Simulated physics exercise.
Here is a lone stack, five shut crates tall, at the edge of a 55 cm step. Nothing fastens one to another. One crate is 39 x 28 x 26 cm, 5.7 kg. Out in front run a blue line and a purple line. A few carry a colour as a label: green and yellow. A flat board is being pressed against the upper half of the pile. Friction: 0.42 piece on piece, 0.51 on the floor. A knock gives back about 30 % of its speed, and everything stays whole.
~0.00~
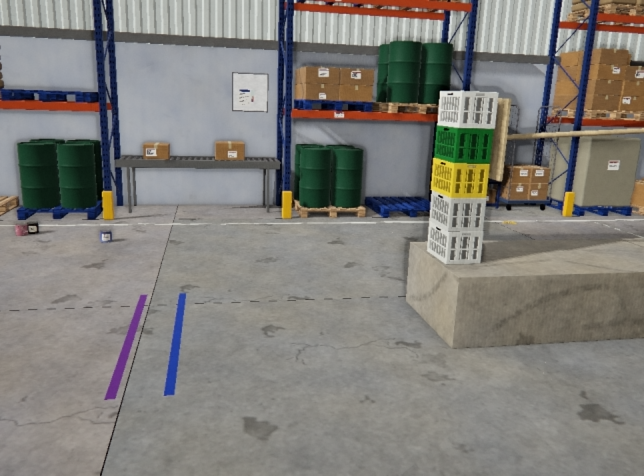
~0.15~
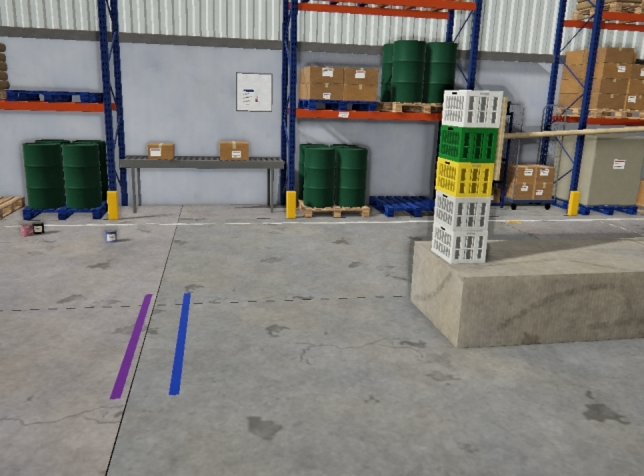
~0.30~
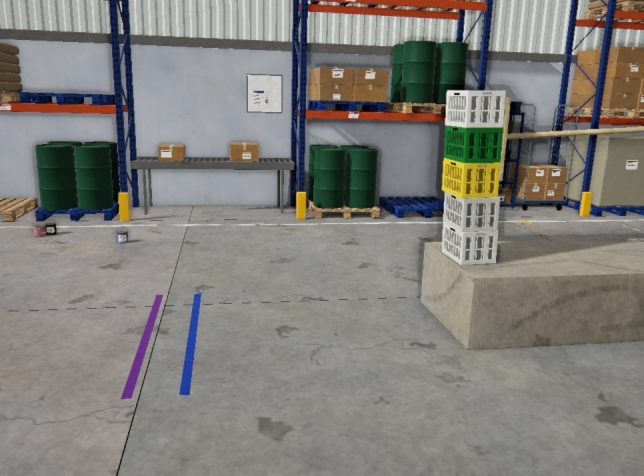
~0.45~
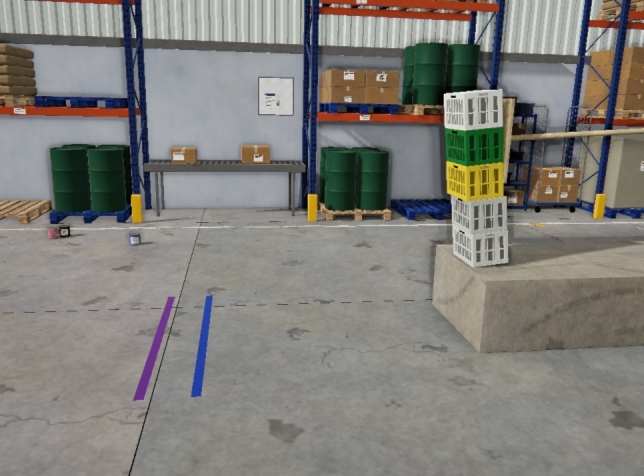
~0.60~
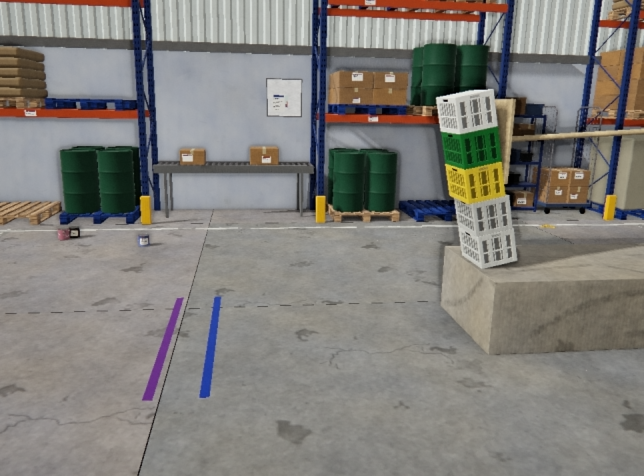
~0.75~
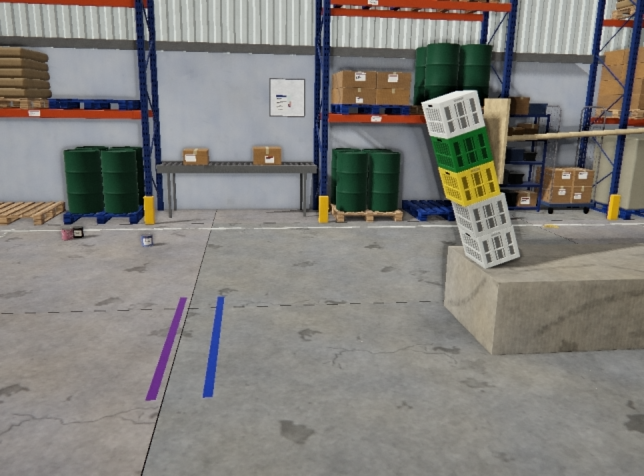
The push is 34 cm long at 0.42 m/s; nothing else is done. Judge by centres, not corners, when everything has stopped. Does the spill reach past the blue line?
Outcome: Nothing gets past the blue line.
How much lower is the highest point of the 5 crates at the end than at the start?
Roughly 155 cm.
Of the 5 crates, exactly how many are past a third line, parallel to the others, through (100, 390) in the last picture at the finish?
The count is 0.
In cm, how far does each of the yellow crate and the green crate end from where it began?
Moved: Yellow 140, green 170.
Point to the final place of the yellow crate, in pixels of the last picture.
Around (379, 313).
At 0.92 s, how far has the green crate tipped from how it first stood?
About 30°.
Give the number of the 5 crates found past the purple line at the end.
The count is 0.
After 0.92 s, none of the 5 crates past the blue line, 5 disturbed; green crate leaning 29°; yellow crate leaning 29°.
After 1.14 s, none of the 5 crates past the blue line, 5 disturbed; yellow crate leaning 51°, 15 cm lower; green crate leaning 51°, 25 cm lower.
After 1.38 s, none of the 5 crates past the blue line, 5 disturbed; yellow crate on its side; green crate on its side.
At rest (2.5 s), none of the 5 crates past the blue line, 5 disturbed; yellow crate on its side; green crate on its side. The farthest middle lies 73 cm short of that line. As the last picture would show them, middles, yellow crate near (379, 313), green crate near (347, 314).
